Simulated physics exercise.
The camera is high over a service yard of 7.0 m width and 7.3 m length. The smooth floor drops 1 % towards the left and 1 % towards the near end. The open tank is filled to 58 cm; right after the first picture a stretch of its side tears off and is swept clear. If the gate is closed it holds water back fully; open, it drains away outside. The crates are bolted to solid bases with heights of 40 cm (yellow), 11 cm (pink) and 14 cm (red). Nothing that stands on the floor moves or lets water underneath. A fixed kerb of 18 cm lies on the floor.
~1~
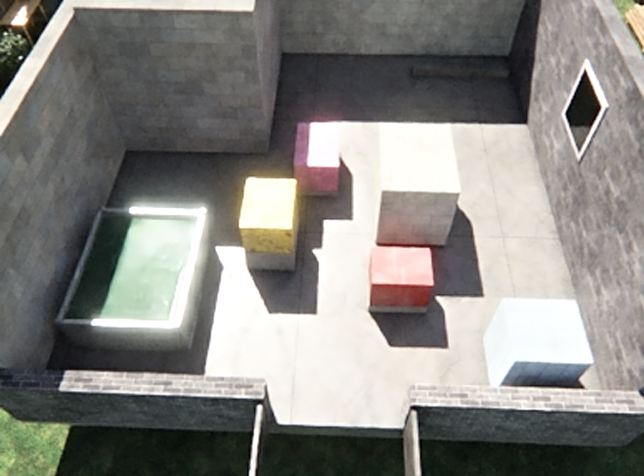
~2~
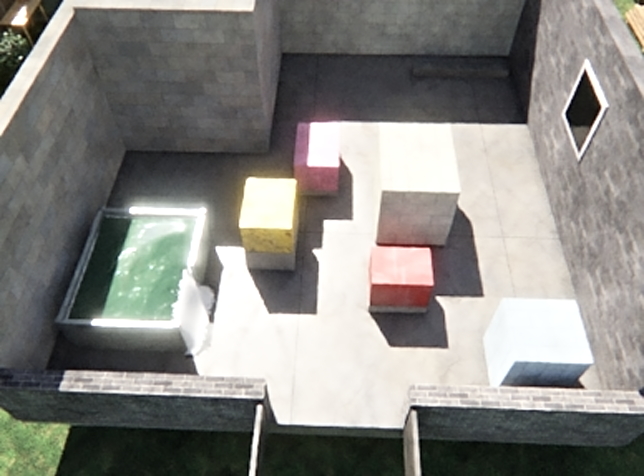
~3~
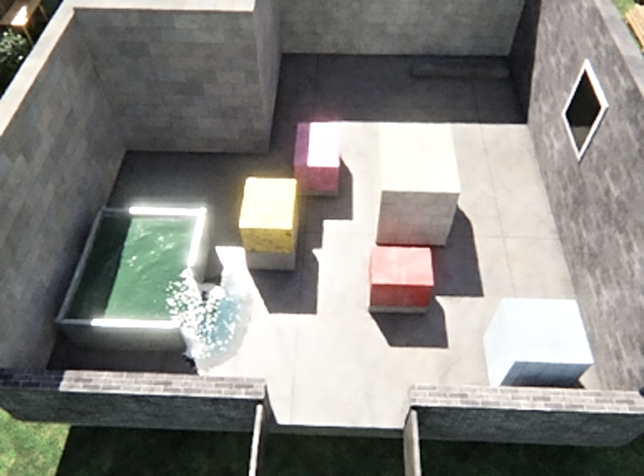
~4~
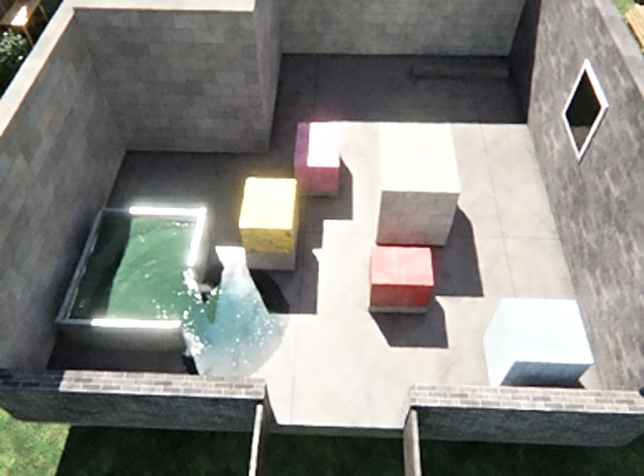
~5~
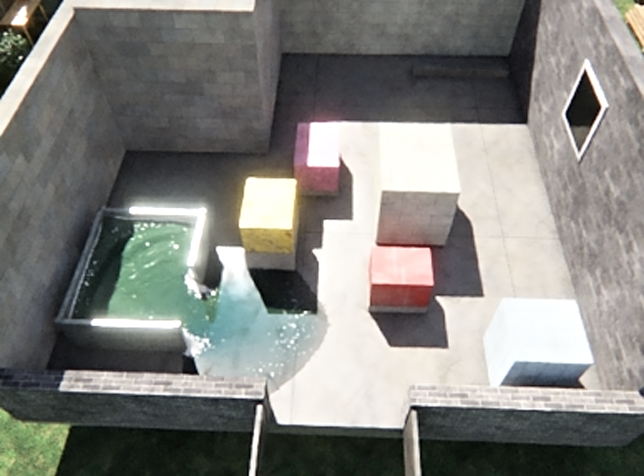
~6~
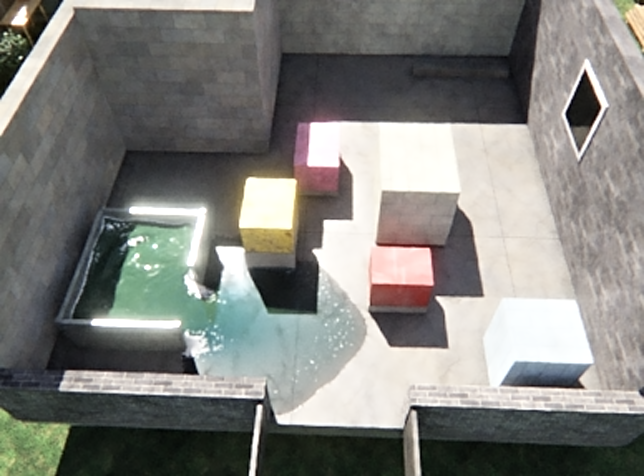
A walled yard held colored blocks and an open tank of green water on the left; water burst from the tank's right side and spread rightward across the floor, past the yellow block.
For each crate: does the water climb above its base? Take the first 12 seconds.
The yellow crate keeps dry; the pink crate keeps dry; the red crate is wetted.
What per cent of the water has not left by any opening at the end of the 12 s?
Roughly 68 in a hundred.
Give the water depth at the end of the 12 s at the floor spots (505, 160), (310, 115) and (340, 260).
Roughly 2, 2 and 3 cm, in turn.
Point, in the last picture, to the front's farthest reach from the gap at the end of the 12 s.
At about (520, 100).
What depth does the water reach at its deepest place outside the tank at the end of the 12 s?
Up to some 6 cm.
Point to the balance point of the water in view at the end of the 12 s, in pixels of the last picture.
At about (323, 237).
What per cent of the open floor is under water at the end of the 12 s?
About 80 per cent.
A moment later water covers 20 % of the floor and is deepest (25 cm) near (209, 323); yellow plinth reached, pink plinth not reached, red plinth reached.
Soon after water covers 25 % of the floor and is deepest (22 cm) near (482, 369); yellow plinth reached, pink plinth not reached, red plinth reached.
Next water covers 35 % of the floor and is deepest (22 cm) near (608, 415); yellow plinth reached, pink plinth reached, red plinth reached.
Later on water covers 55 % of the floor and is deepest (8 cm) near (413, 408); yellow plinth reached, pink plinth reached, red plinth reached.
At the end water covers 80 % of the floor and is deepest (6 cm) near (238, 402); highest at the yellow plinth 9 cm, highest at the pink plinth 7 cm, highest at the red plinth 22 cm.
